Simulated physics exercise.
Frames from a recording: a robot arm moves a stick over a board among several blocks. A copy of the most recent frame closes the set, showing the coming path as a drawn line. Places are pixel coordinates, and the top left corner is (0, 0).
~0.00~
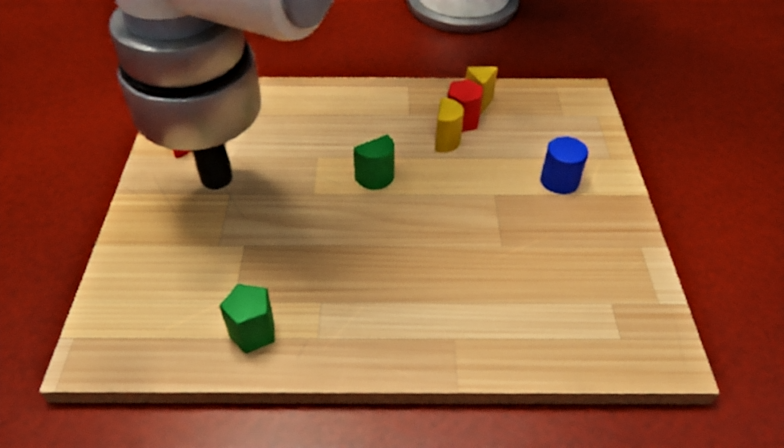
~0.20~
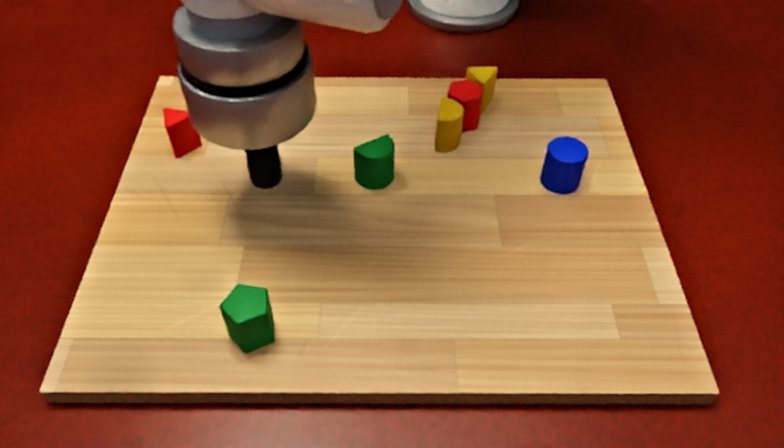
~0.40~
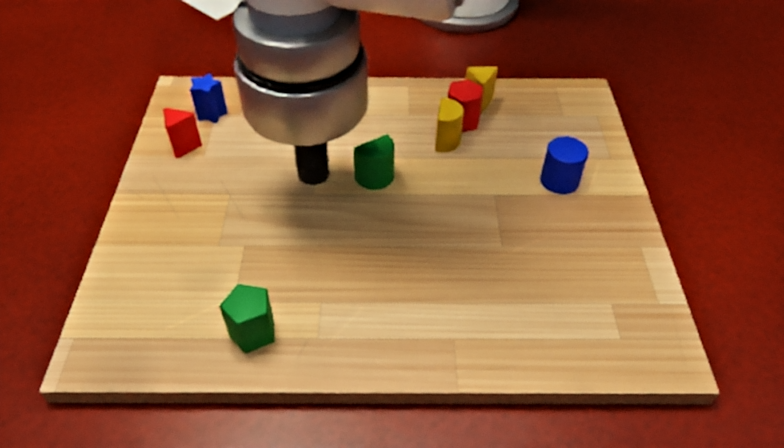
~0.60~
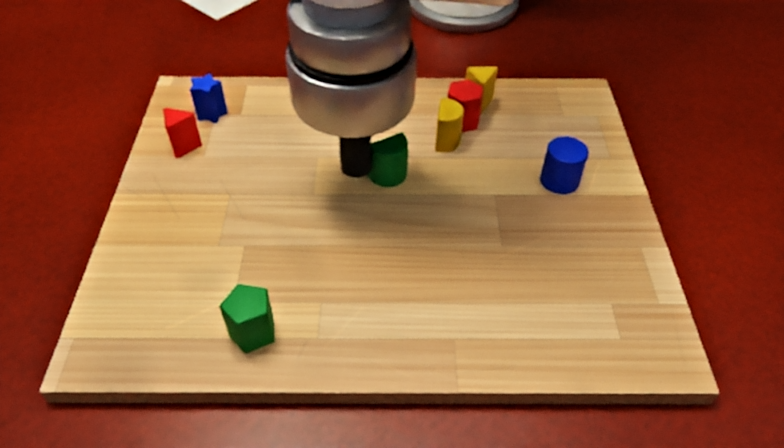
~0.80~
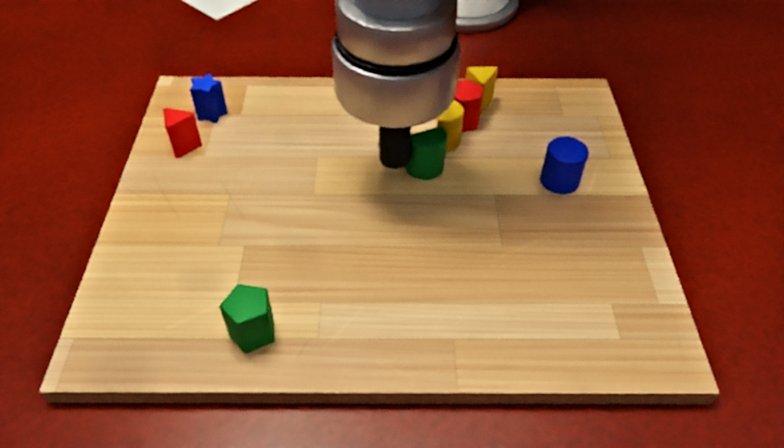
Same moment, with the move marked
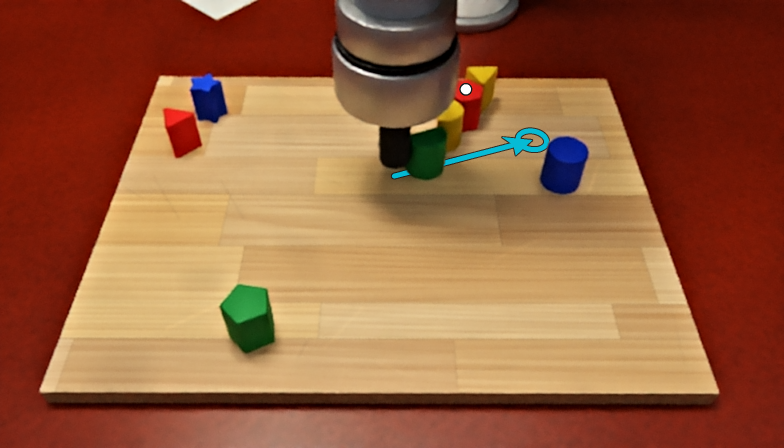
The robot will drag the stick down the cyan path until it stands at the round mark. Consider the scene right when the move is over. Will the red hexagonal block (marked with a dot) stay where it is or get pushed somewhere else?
That block remains where it is.
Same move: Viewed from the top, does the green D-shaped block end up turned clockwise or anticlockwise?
Prediction: Clockwise.
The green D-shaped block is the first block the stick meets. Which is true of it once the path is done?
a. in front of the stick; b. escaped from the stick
b (escaped from the stick)
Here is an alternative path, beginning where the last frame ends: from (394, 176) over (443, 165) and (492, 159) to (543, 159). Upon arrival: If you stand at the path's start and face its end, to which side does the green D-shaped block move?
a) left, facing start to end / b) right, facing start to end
I choose b.
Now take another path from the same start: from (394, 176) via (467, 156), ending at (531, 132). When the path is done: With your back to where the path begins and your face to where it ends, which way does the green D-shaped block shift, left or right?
It is pushed towards the right-hand side.
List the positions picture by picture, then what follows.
In the first picture, tip of the stick at (217, 180), middles of tops, green D-shaped block at (377, 147), yellow D-shaped block at (450, 109), red hexagonal block at (466, 89), blue disc at (568, 149).
In the second picture, stick at (267, 179), nothing pushed.
In the third picture, stick at (314, 175), nothing pushed.
In the fourth picture, stick at (356, 168), green D-shaped block at (390, 144).
In the fifth picture, stick at (394, 159), green D-shaped block at (429, 137), yellow D-shaped block at (450, 109), red hexagonal block at (466, 89), blue disc at (568, 149).
The line goes from (394, 176) to (532, 140); the dot is on the red hexagonal block.
The first path, step by step. One third of the way, stick at (445, 147); green D-shaped block at (480, 130), turned 25° clockwise.
Two thirds of the way, stick at (491, 135); green D-shaped block at (525, 128), turned 75° clockwise; yellow D-shaped block at (452, 107).
At the end, stick at (536, 124); green D-shaped block at (556, 126), turned 145° clockwise; yellow D-shaped block at (452, 107); red hexagonal block unmoved; blue disc at (575, 153).
